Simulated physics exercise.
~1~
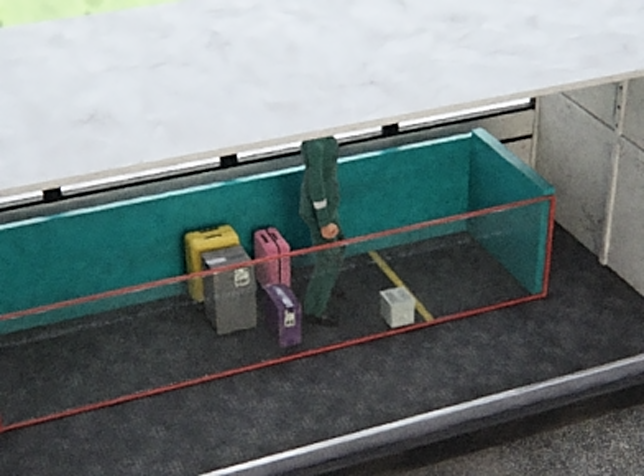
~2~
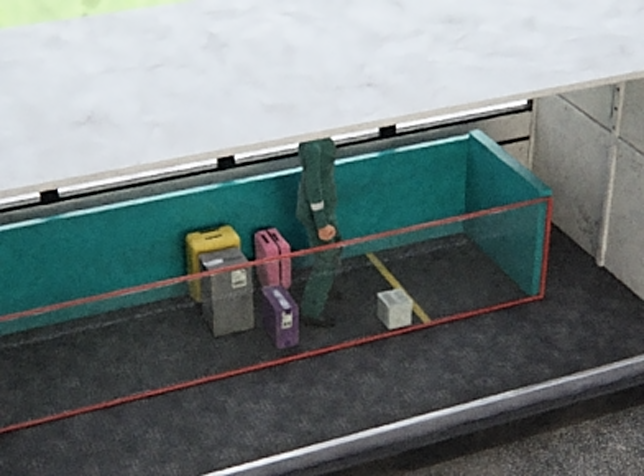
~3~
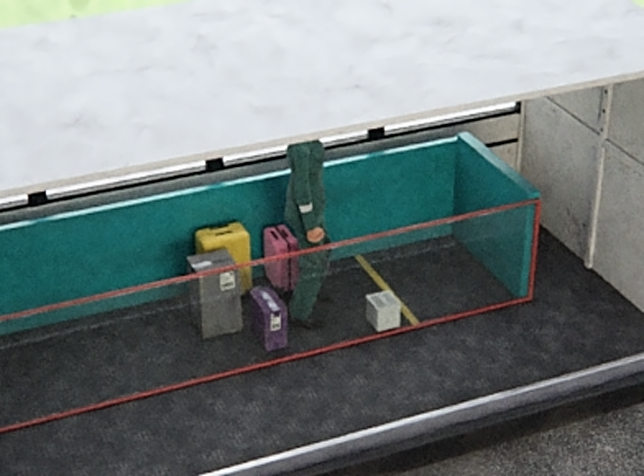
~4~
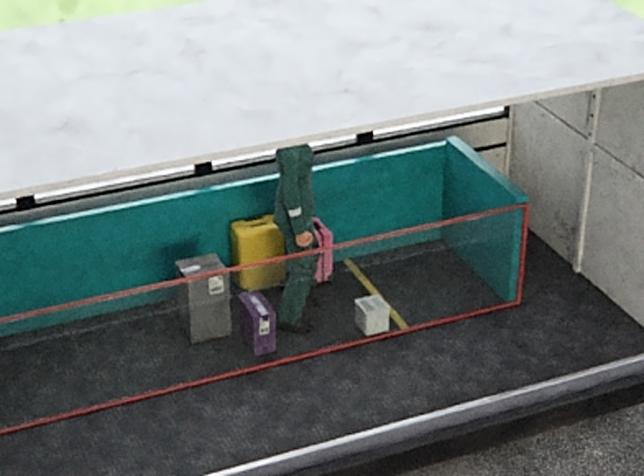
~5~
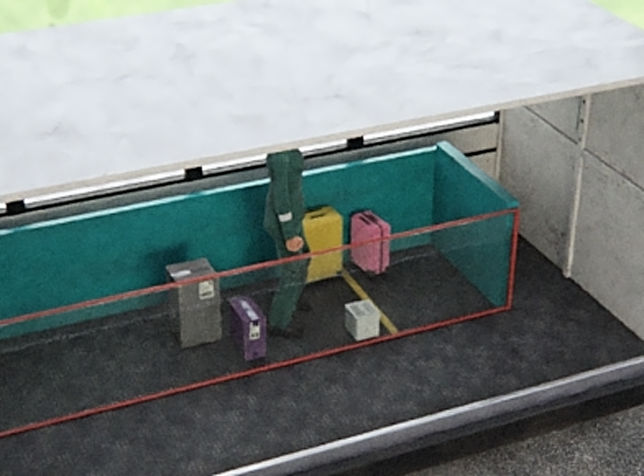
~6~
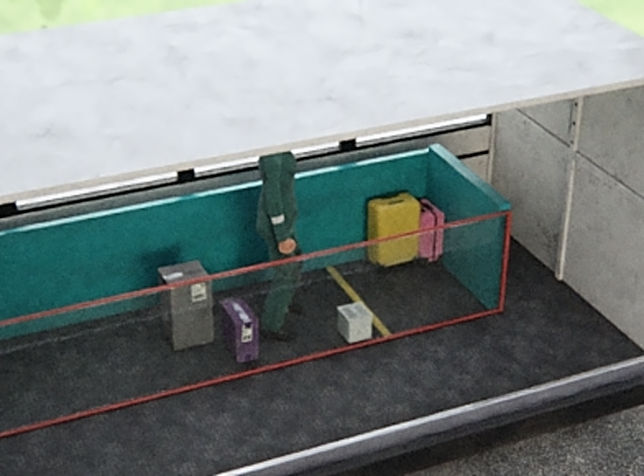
The yellow suitcase and the smaller pink one rolled right along the teal wall, passing behind the standing figure in green and over the yellow line, ending near the far right corner, while the grey bag, purple case and white tub stayed put.
